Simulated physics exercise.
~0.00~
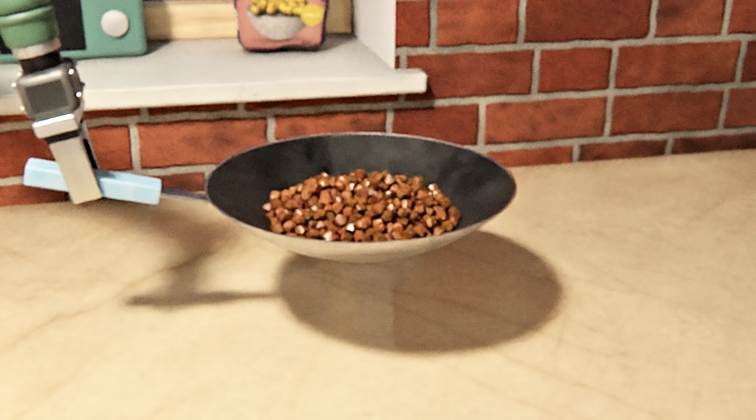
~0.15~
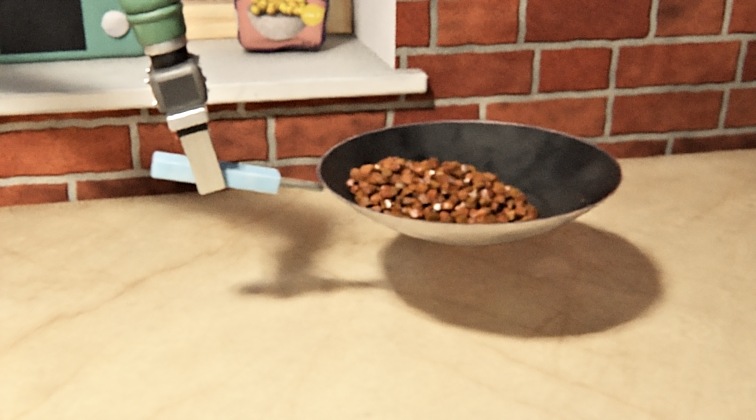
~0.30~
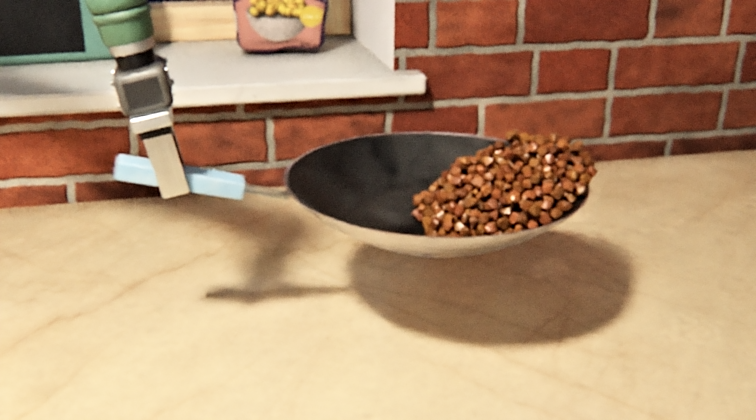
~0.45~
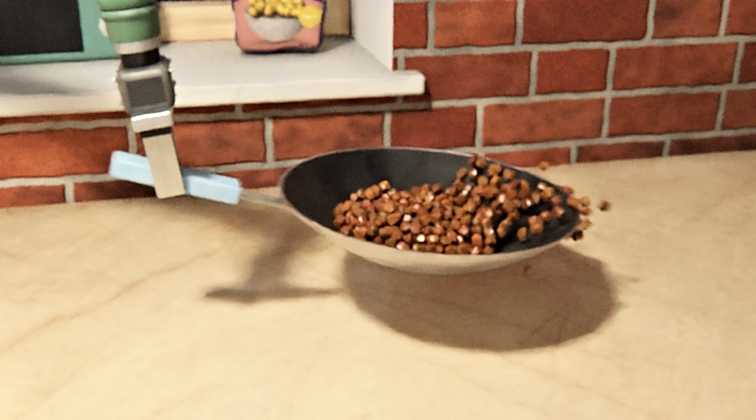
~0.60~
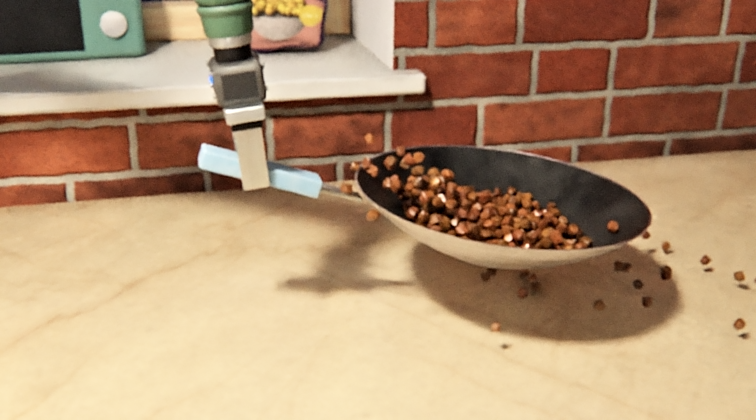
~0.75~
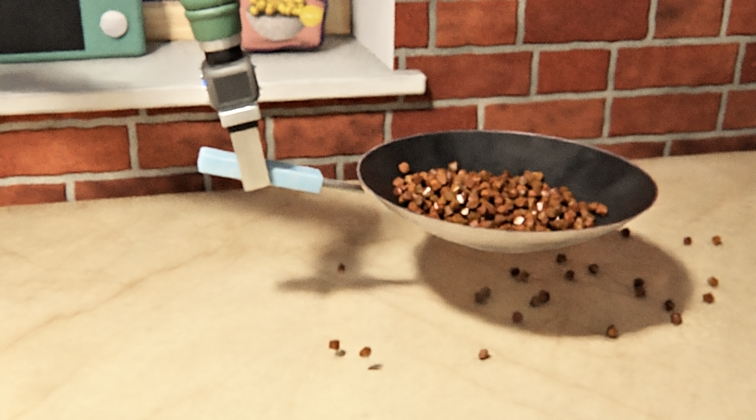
On a kitchen counter, a robot hand jerking a wok of brown pellets back and forth, scattering some across the countertop.
